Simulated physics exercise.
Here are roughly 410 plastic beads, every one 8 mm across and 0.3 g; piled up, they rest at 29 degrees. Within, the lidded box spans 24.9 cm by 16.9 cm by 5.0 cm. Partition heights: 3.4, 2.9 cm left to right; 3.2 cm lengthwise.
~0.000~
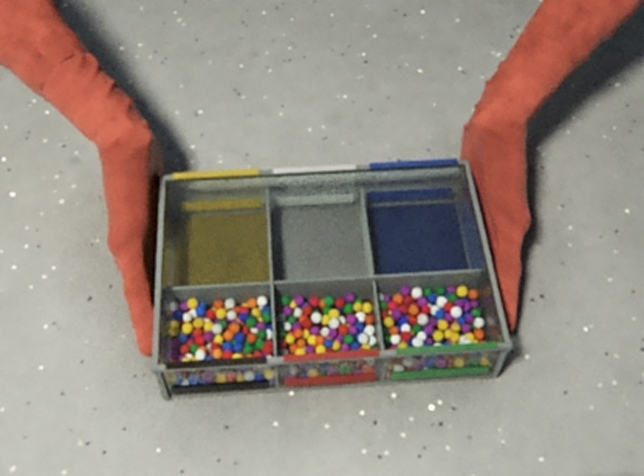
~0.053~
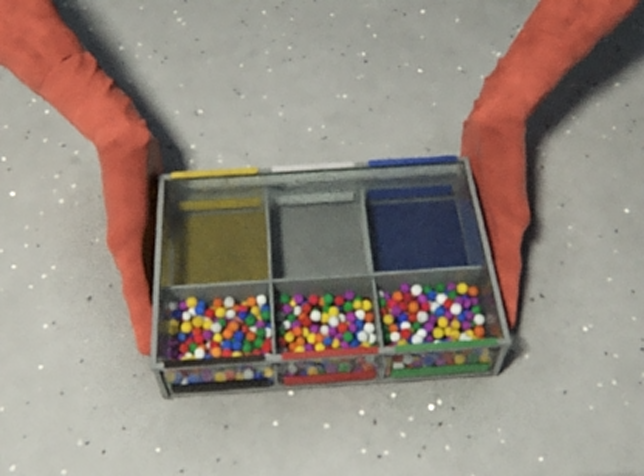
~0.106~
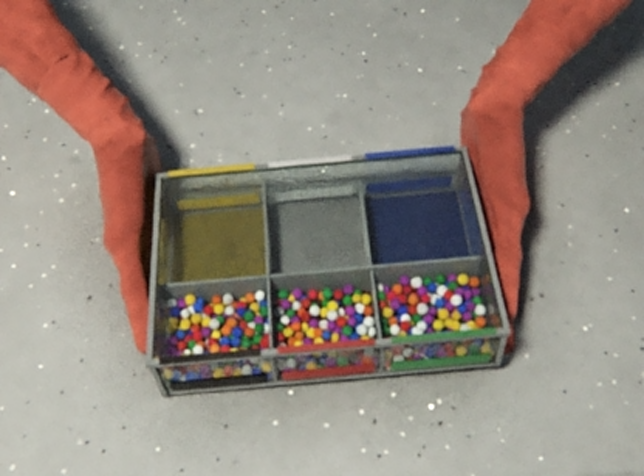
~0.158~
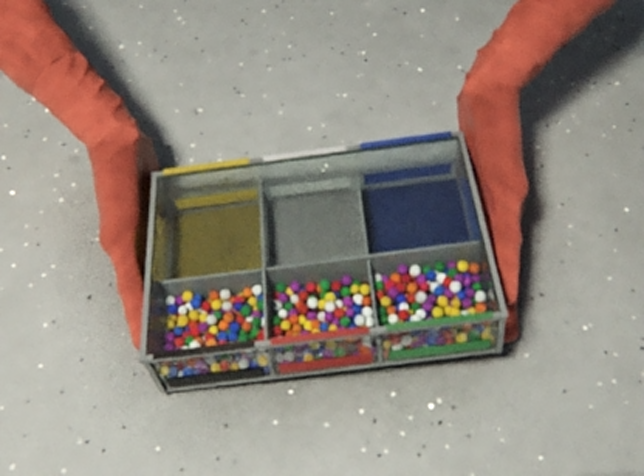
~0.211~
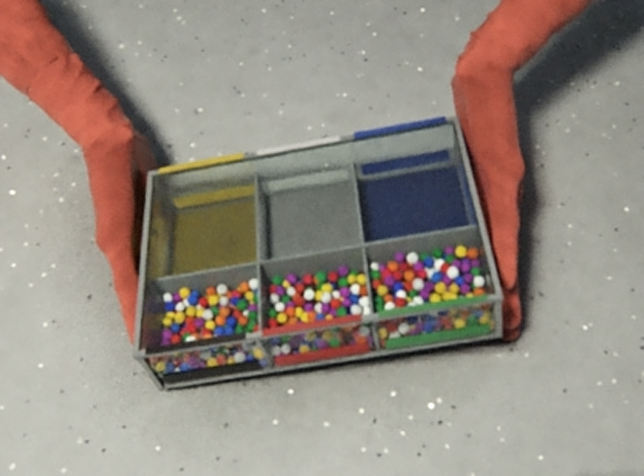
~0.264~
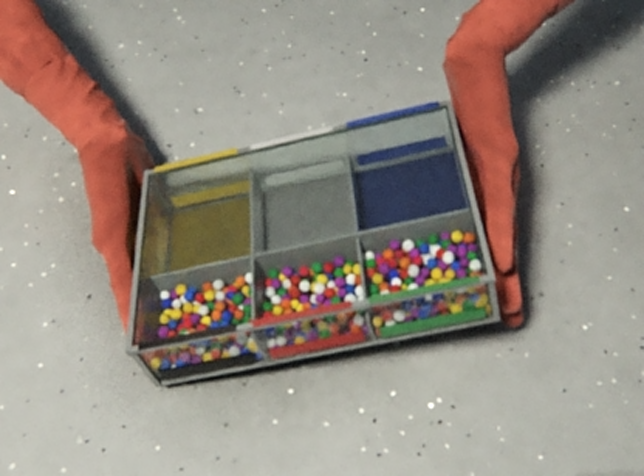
Clear six-compartment box of multicoloured beads tilting gently between two red-sleeved arms, its right side rising while the beads stay in the front compartments.
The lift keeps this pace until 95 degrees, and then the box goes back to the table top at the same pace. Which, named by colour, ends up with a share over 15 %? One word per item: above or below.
In order - red compartment: Above; blue compartment: Below; green compartment: Below; yellow compartment: Above; white compartment: Below; black compartment: Above.
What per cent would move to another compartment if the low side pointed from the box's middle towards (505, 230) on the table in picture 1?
Near 40 percent, give or take.
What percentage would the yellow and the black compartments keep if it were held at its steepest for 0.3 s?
In per cent: Yellow 35; black 40.
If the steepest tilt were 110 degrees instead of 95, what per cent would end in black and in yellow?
Shares: Black 40 and yellow 40, per cent.
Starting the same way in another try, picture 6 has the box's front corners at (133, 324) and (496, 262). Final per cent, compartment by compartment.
Red 20; blue 0; green 5; yellow 40; white 10; black 20.
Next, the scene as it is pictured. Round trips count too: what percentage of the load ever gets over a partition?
45 %, roughly.
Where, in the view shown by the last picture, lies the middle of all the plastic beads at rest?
Somewhere around (215, 319) in the final frame.
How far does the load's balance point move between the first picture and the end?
7.5 cm.
After 1.39 s, tilt 95 degrees; red 30 %, green 25 %, yellow 5 %, black 35 %.
After 2.14 s, tilt 42 degrees; red 25 %, green 5 %, yellow 25 %, white 5 %, black 40 %.
After 2.91 s, tilt 0 degrees; red 25 %, green 5 %, yellow 25 %, white 5 %, black 40 %.
In the end, at 3.6 s, red 25 %, blue 0 %, green 5 %, yellow 25 %, white 5 %, black 40 %.
